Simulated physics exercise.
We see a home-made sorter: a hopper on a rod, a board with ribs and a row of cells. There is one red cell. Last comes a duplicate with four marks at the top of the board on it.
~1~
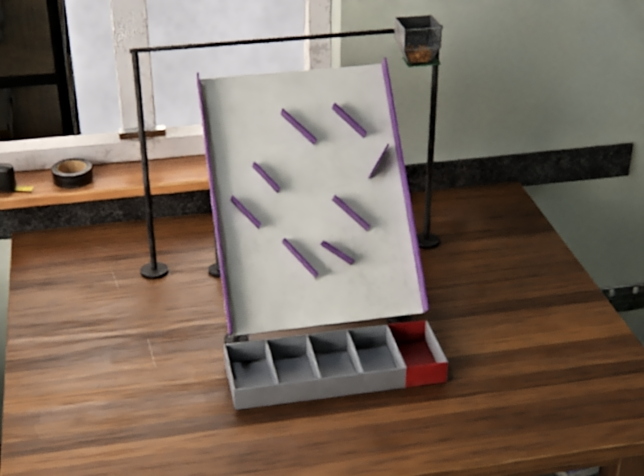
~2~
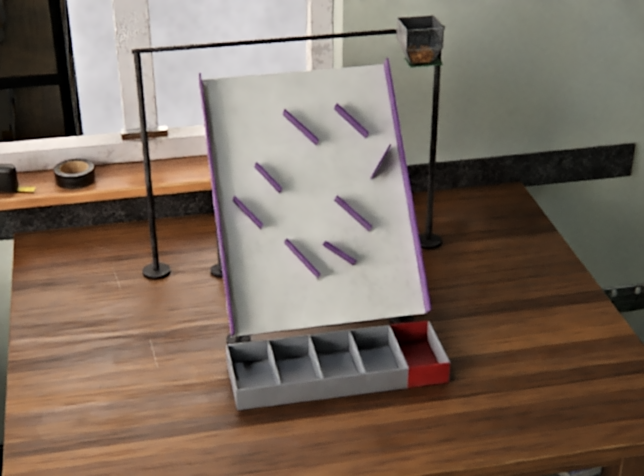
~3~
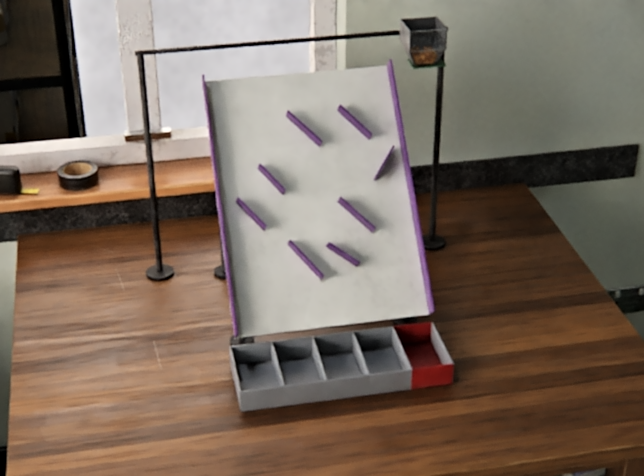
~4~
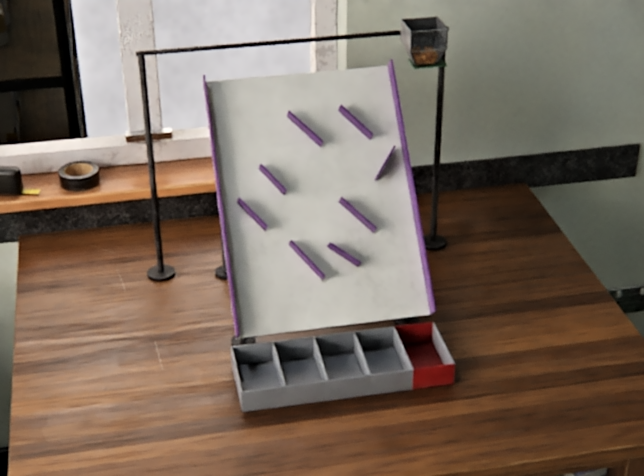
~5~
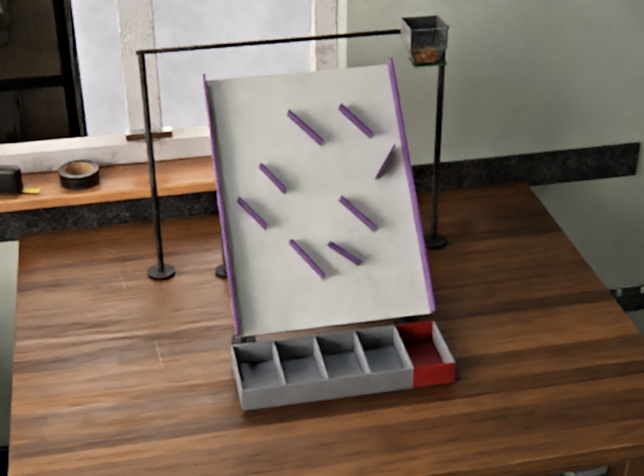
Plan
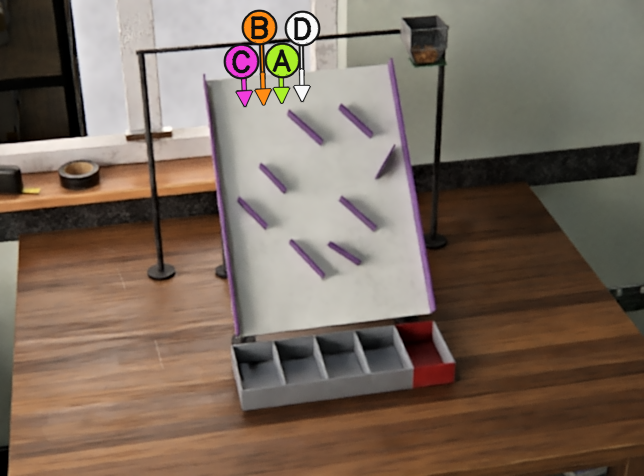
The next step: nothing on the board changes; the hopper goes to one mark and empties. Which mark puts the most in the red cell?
D works best here.
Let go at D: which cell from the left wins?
The fifth from the left.
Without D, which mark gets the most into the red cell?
A.
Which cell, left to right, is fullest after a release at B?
It is the fourth one.
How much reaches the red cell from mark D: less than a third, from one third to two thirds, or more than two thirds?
It is more than two thirds.
On the marked copy, mark A meets the board at (281, 97); mark B meets the board at (263, 99); mark C meets the board at (244, 100); mark D meets the board at (302, 95).
With A, about half in the red cell, about half in other cells.
With B, a small part in the red cell, most in other cells.
With C, a small part in the red cell, most in other cells.
With D, nearly all in the red cell, a stray few in other cells.
